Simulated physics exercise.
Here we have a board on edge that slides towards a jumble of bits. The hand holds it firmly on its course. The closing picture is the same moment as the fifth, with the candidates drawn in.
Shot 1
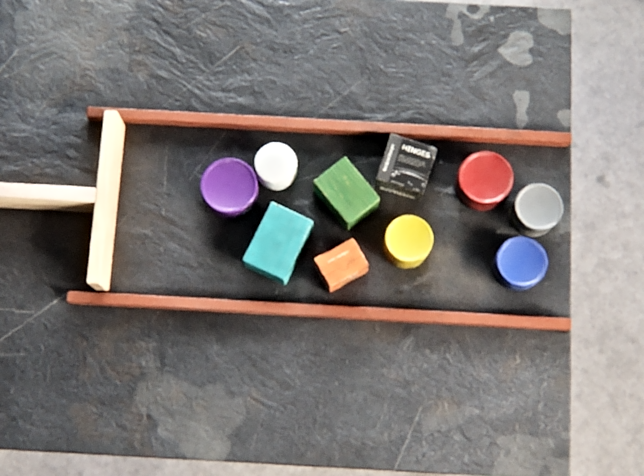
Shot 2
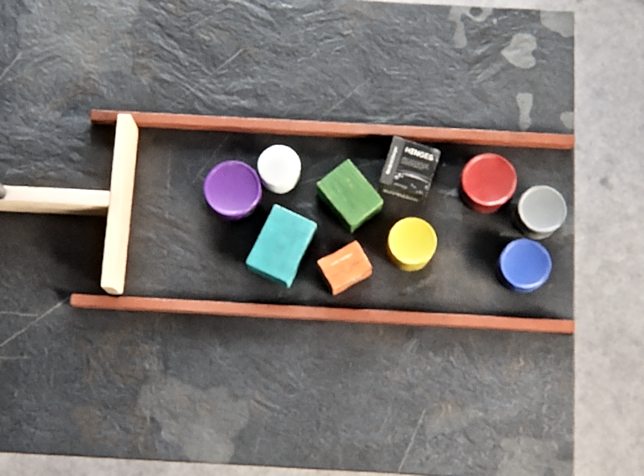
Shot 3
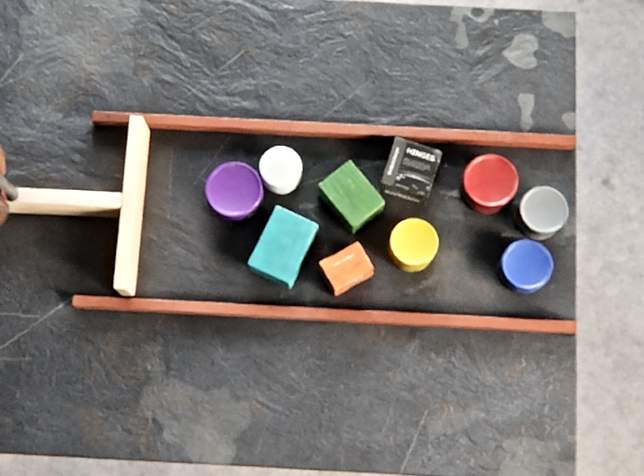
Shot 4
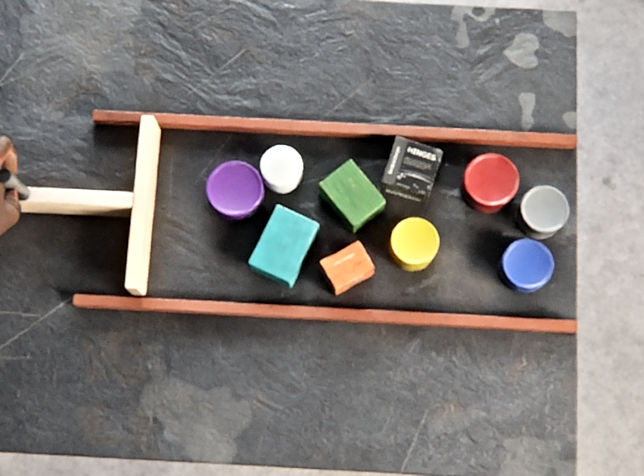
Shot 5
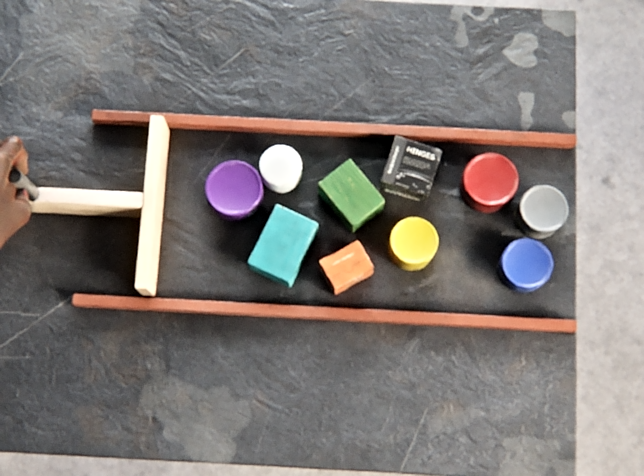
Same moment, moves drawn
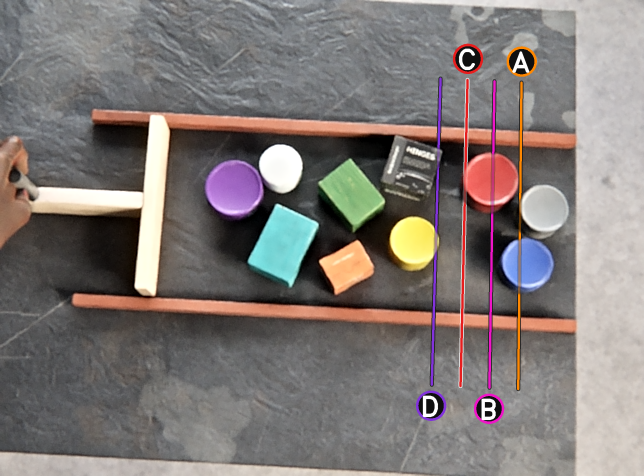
On a dark slate surface between two reddish-brown rails, a pale wooden board on a handle stands left of a jumble of colourful jars and blocks. The board slides right towards them, and a hand gripping the handle comes into view at the left edge. The purple jar remains untouched, a narrowed gap away.
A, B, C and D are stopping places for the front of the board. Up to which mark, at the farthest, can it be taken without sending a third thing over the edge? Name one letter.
D.
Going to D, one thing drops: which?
The red jar goes over.
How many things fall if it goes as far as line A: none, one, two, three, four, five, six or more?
By then, six or more.
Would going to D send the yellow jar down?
No.
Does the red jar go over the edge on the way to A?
By then, yes.
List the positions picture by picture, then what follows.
In the first frame, purple jar (230, 190); turquoise block (278, 244); black box (406, 168).
In the second frame, board (116, 199); red jar (487, 184).
In the third frame, board (128, 201); blue jar (525, 268).
In the fourth frame, board (140, 200); yellow jar (414, 245).
In the fifth frame, board (149, 200); grey tub (541, 213); purple jar (235, 192); turquoise block (283, 246).
On the marked copy, A at (520, 231); B at (492, 229); C at (464, 228); D at (436, 227).
Taking D. A third of the way, board (252, 206); white tin (315, 158); turquoise block (299, 253).
Two thirds of the way, board (355, 211); grey tub (561, 217); red jar (533, 175).
When it is over, board (435, 215); red jar over the edge; grey tub (572, 217); one fallen.
As for the rest, A drops seven; B drops five; C drops four.
